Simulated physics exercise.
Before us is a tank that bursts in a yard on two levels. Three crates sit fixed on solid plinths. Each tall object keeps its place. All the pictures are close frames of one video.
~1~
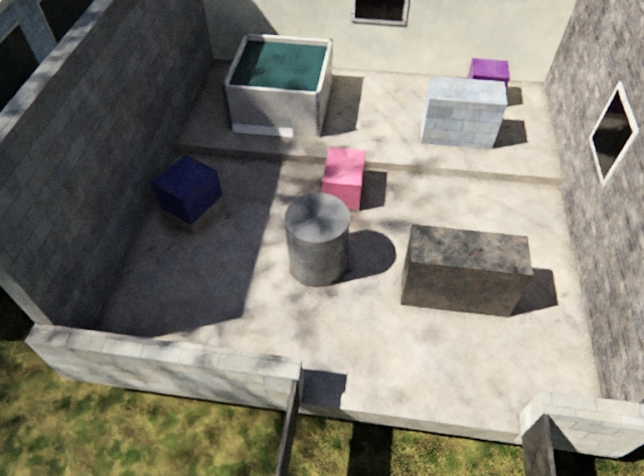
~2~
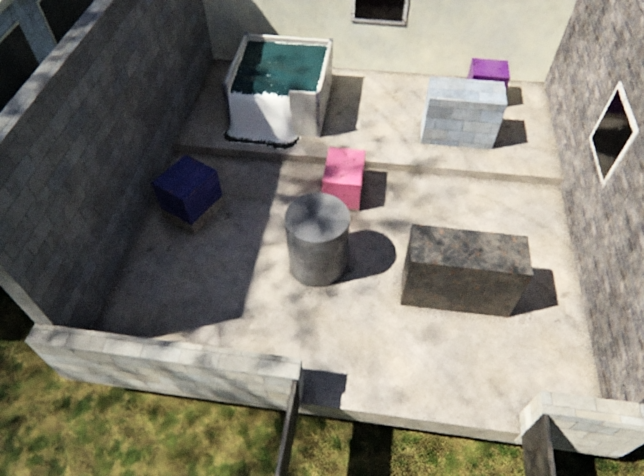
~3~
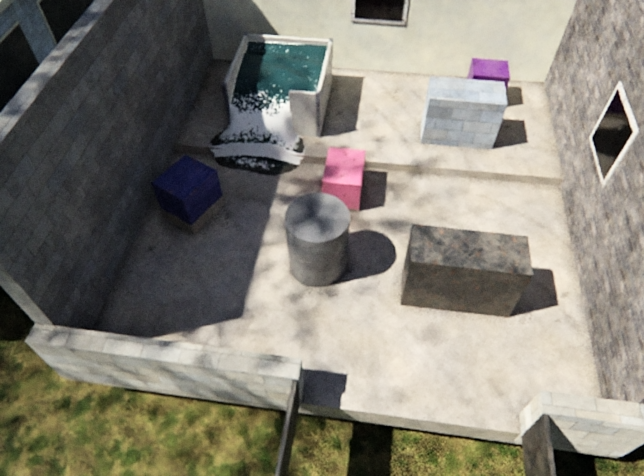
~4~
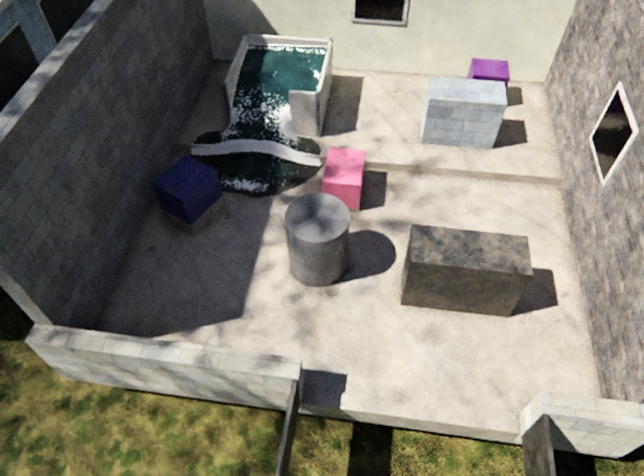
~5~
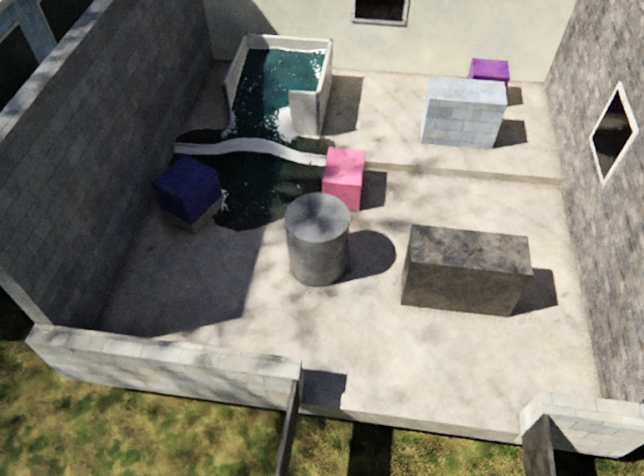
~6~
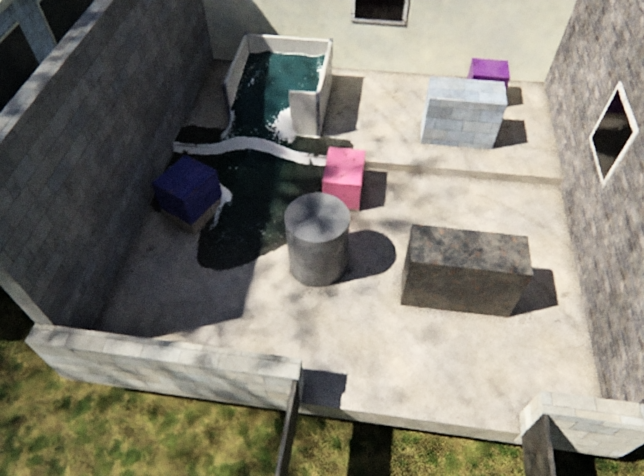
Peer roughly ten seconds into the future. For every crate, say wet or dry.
Result: The pink crate gets dampened by the water; the blue crate gets dampened by the water; the purple crate avoids any dampness from the water.
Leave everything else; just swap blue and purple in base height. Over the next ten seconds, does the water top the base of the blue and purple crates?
I'd say blue crate gets swamped and purple crate is unharmed.
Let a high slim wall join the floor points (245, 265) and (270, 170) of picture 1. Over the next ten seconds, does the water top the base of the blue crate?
Blue: Flooded.
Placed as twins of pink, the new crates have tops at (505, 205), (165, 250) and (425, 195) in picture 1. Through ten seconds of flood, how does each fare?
Crate by crate: Gets flooded; gets flooded; gets flooded.
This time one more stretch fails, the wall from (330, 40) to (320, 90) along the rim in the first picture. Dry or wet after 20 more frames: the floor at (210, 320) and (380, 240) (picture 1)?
First spot unflooded, second spot swamped.
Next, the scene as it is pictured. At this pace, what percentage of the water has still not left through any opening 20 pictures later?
Near 96 percent, give or take.
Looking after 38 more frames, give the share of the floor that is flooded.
That's roughly 65 per cent.
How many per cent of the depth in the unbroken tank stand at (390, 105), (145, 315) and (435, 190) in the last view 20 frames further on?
Respectively near 0, 20 and 2 per cent.
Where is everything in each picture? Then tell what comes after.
Still water in the tank at (280, 66), in the first picture.
Water pours out at (261, 115) and has run to (227, 132), in the second picture.
The front is at (288, 168), out from the gap at (261, 118), in the third picture.
Water pours out at (262, 119) and has run to (256, 194), in the fourth picture.
The front is at (250, 225), out from the gap at (262, 120), in the fifth picture.
Water pours out at (262, 120) and has run to (210, 263), in the sixth picture.
A moment on, water covers 25 % of the floor; the pink crate water round its plinth, the blue crate water round its plinth, the purple crate not reached.
Next, water covers 40 % of the floor; the pink crate water round its plinth, the blue crate water round its plinth, the purple crate not reached.
Then, water covers 55 % of the floor; the pink crate water round its plinth, the blue crate water round its plinth, the purple crate not reached.
Later, water covers 65 % of the floor; the pink crate water round its plinth, the blue crate water round its plinth, the purple crate not reached.
In the end, water covers 65 % of the floor; the pink crate was topped, the blue crate was topped, the purple crate stayed above the water.
